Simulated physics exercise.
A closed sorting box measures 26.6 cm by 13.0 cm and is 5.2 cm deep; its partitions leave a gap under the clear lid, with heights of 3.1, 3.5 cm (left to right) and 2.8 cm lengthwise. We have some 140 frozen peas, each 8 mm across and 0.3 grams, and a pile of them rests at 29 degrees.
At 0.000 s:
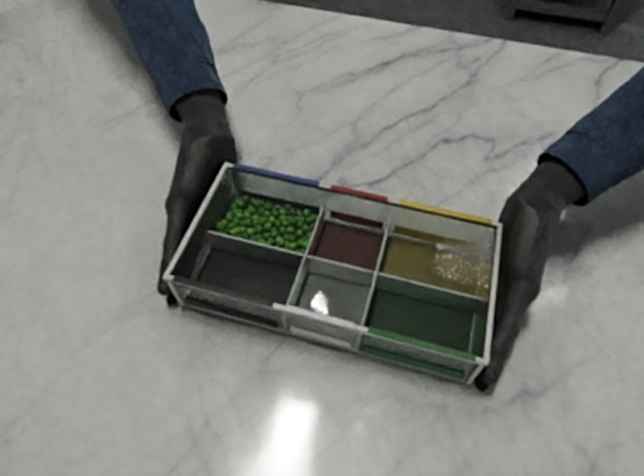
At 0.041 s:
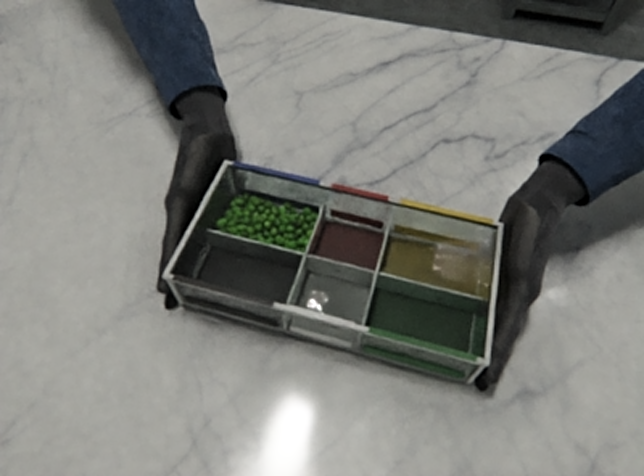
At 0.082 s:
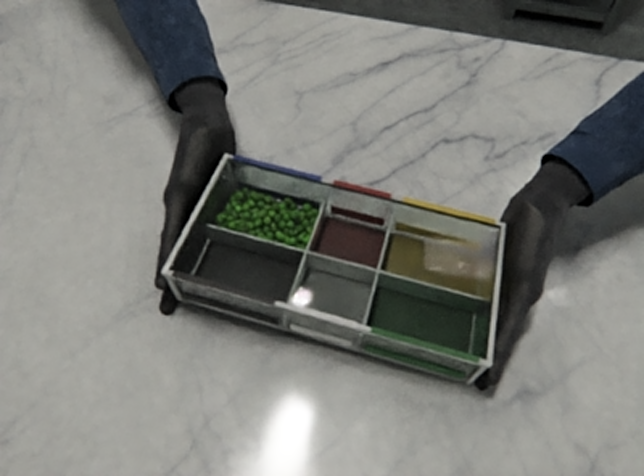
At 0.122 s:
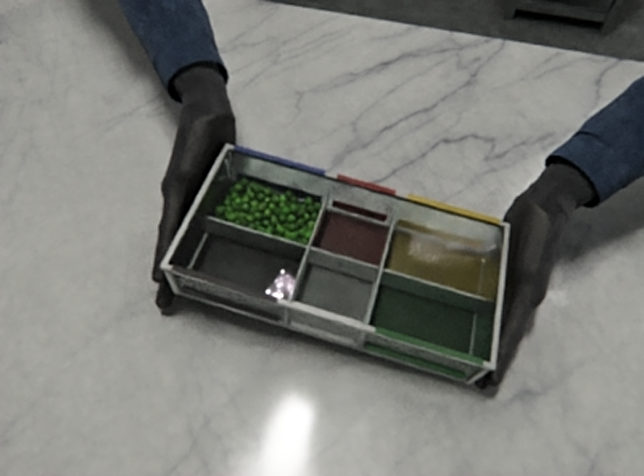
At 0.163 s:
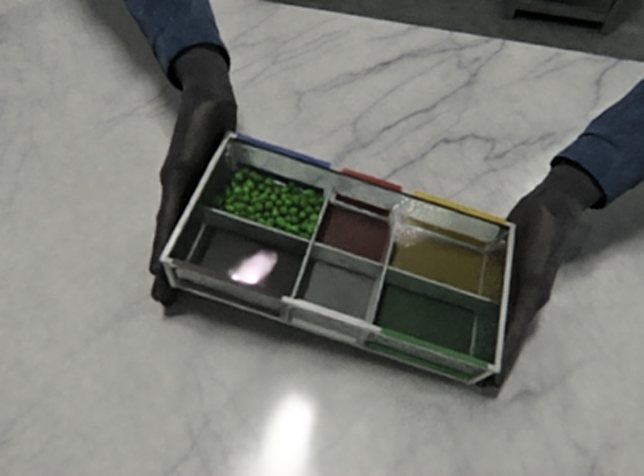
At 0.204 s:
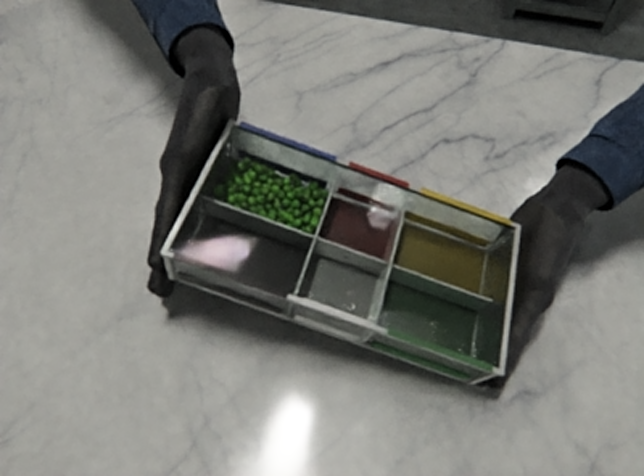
In the video, dark-gloved hands hold a clear, divided box above a marbled surface and tilt it gradually, its left side rising slightly and right front corner lowest, while small green balls stay piled in the back left compartment.
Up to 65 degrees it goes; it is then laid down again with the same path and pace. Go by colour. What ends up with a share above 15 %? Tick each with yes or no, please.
Red - no; blue - yes; green - no; yellow - no; white - no; black - no.
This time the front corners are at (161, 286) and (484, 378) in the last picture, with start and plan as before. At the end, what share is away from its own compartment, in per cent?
Then around 10 percent would end up out of place.
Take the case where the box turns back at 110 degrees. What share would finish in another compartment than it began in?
Near 100 in a hundred, I think.
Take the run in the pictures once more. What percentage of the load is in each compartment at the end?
Red 5; blue 80; green 5; yellow 0; white 10; black 0 (in a hundred).
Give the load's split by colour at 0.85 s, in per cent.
In per cent: Red 5, blue 95, green 0, yellow 0, white 0, black 0.
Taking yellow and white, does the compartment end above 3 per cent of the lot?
Note - yellow negative, white affirmative.
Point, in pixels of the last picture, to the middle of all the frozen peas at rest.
Roughly pixel (296, 247).
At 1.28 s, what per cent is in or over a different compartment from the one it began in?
Close to 20 per cent, I reckon.
After 0.85 s, tilt 65 degrees; red 5 %, blue 95 %.
Then, at 1.28 s, tilt 28 degrees; red 5 %, blue 80 %, green 5 %, white 10 %.
After 1.79 s, tilt 0 degrees; red 5 %, blue 80 %, green 5 %, white 10 %.
In the end, at 2.1 s, red 5 %, blue 80 %, green 5 %, yellow 0 %, white 10 %, black 0 %.
